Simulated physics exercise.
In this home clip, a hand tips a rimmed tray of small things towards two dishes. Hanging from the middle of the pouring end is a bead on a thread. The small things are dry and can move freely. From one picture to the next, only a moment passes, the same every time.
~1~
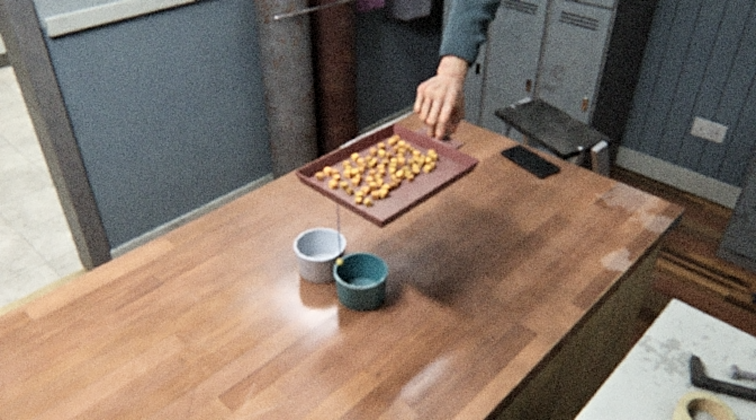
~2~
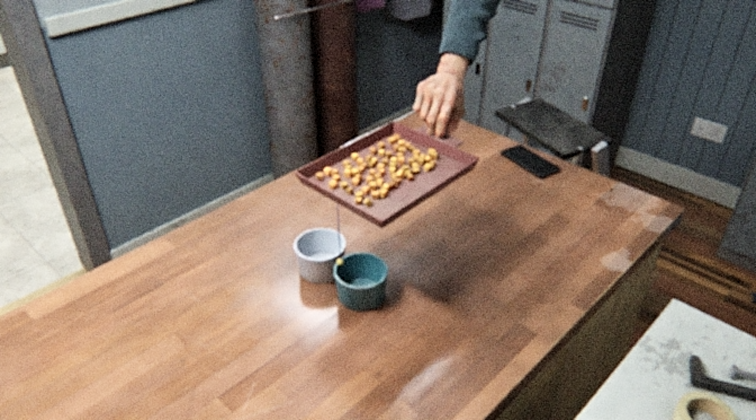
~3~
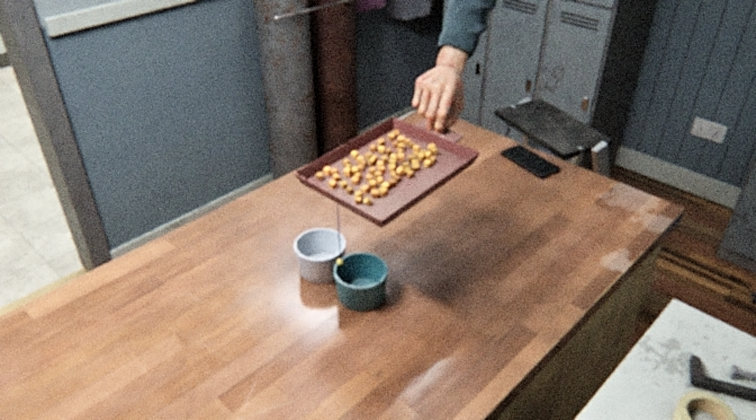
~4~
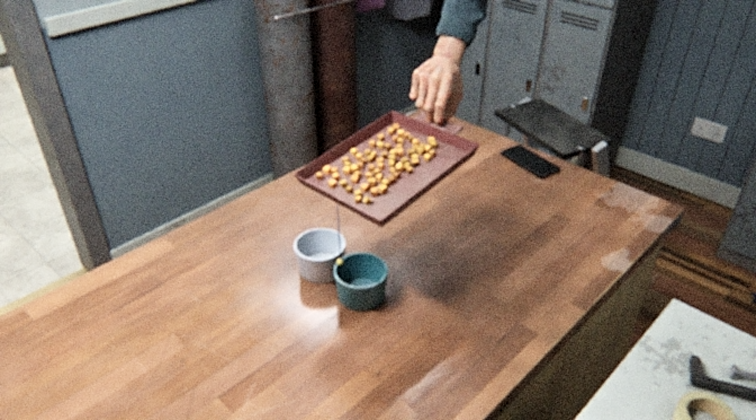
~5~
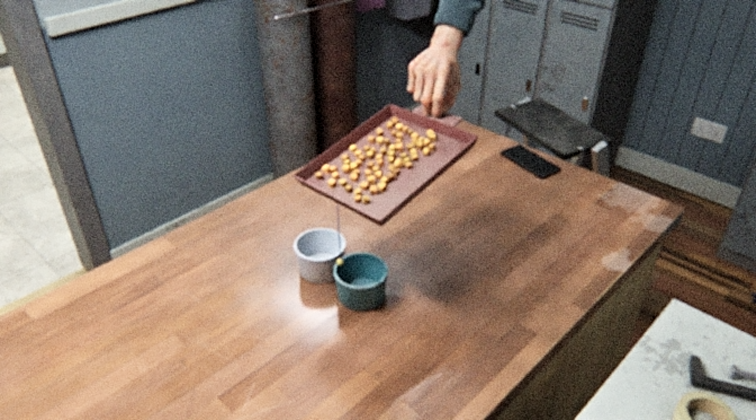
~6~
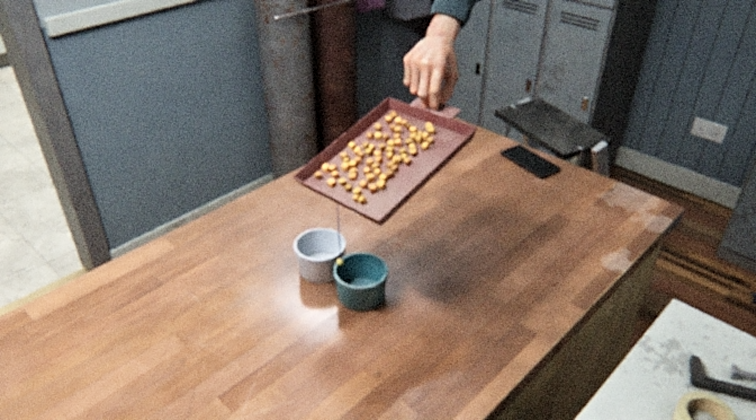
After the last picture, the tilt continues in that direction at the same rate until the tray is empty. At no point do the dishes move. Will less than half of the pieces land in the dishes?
Yes, only a minority lands there.
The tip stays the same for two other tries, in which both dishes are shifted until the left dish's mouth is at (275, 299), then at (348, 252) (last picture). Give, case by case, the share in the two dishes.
It works out to 10 percent and then 0 percent.
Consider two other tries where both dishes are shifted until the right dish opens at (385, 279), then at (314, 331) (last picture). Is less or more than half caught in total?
Result, first setup: The minor share; second setup: The minor share.
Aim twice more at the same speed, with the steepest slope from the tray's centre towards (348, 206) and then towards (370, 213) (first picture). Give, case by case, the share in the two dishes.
0 % then 0 %, roughly.
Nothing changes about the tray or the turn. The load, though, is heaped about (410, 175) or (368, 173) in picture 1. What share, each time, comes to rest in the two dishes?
Some 0 and then some 0 per cent.
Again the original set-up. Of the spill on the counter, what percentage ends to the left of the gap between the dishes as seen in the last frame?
That comes to about 100 per cent of the pieces.
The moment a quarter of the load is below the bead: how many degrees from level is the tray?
That would be about 110 degrees from level.
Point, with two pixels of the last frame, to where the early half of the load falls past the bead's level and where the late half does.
The leading part at (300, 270), the rest of it at (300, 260).
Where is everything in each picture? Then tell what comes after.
The first frame shows corners of the pouring end near (300, 172) and (382, 217), level; middle of the load near (381, 168), croutons; left dish near (302, 265); right dish near (343, 293); bead on its thread near (340, 262).
The second frame shows corners of the pouring end near (300, 172) and (382, 217), level; middle of the load near (381, 168).
The third frame shows corners of the pouring end near (300, 172) and (381, 217), tipped barely, lowest at the left corner; middle of the load near (381, 165).
The fourth frame shows corners of the pouring end near (299, 173) and (380, 216), tipped a little, lowest at the left corner; middle of the load near (380, 162).
The fifth frame shows corners of the pouring end near (298, 175) and (379, 216), tipped a little, lowest at the left corner; middle of the load near (379, 158).
The sixth frame shows corners of the pouring end near (298, 176) and (378, 216), tipped clearly, lowest at the left corner; middle of the load near (378, 154); left dish near (302, 265); right dish near (343, 293).
Shortly afterwards, tray tipped steeply; all but a few on the tray; a little in the air.
Next, tray tipped past a quarter turn; the bulk on the tray; only a few in the left dish; a little outside both; a little in the air.
Some moments later, tray tipped past a quarter turn; the whole lot outside both.
In the end, tray tipped past a quarter turn; none at all in the right dish; none at all in the left dish; the whole lot outside both.
